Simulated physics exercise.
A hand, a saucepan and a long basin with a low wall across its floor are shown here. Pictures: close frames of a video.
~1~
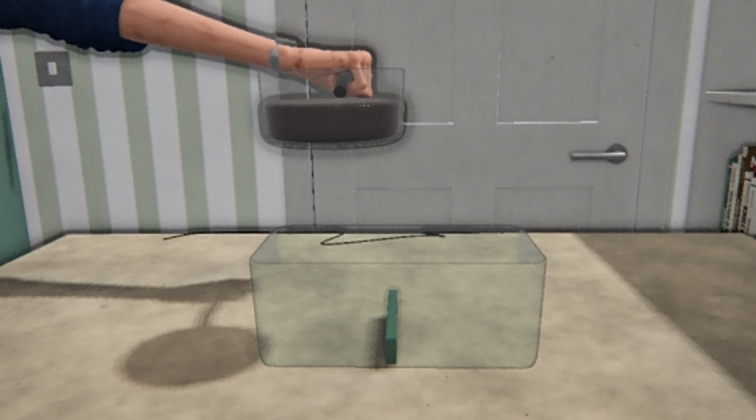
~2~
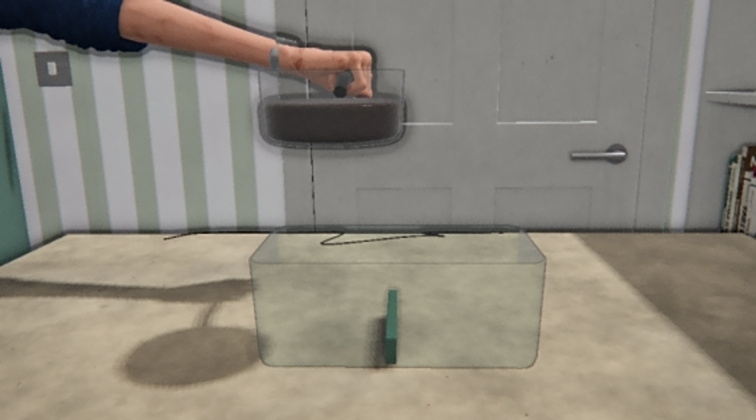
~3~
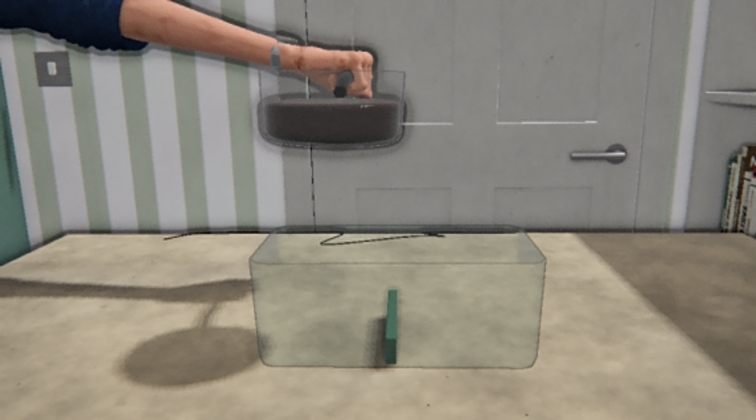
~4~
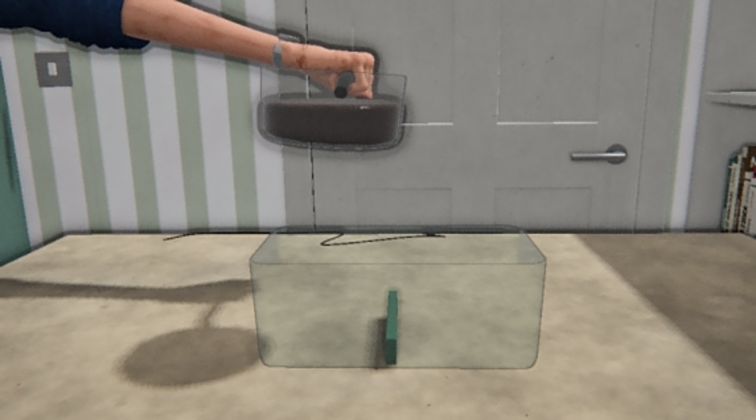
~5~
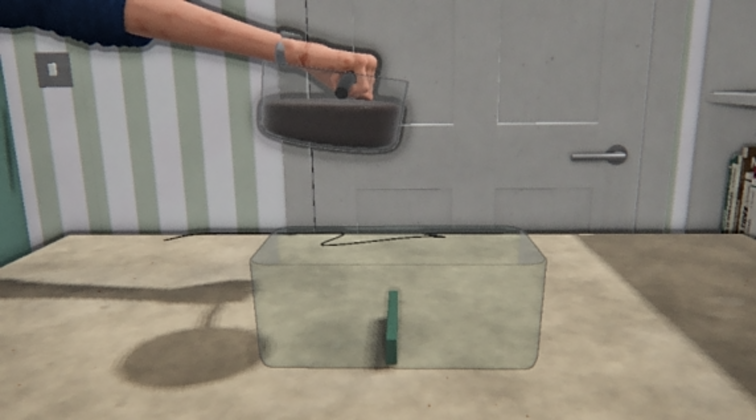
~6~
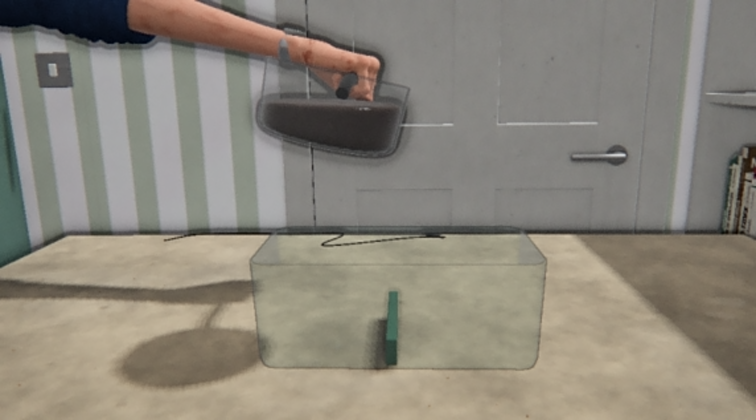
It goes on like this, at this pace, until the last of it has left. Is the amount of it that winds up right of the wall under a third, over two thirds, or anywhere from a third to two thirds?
Larger than two thirds.
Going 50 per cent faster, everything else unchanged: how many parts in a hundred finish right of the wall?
Near 80 %.
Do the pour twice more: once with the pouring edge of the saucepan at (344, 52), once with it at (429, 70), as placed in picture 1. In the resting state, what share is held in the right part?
Around 55 percent first, around 85 percent second.
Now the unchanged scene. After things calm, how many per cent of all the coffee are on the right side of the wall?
Close to 85 in a hundred.
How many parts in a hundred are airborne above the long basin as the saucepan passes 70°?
Airborne share: Approx. 35 %.
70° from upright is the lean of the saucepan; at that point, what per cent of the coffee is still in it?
Some 60 in a hundred has yet to spill out.
A moment on, the saucepan is tipped part way and 61 per cent is still to pour, 0 is left of the wall and 3 right of it.
Next, the saucepan is tipped on its side and 15 per cent is still to pour, 3 is left of the wall and 67 right of it.
Then the saucepan is tipped right over and 2 per cent is still to pour, 11 is left of the wall and 83 right of it.
Later the saucepan is tipped right over and 0 per cent is still to pour, 12 is left of the wall and 87 right of it.
Finally, 12 per cent lies left of the wall, 86 right of it and 1 outside.
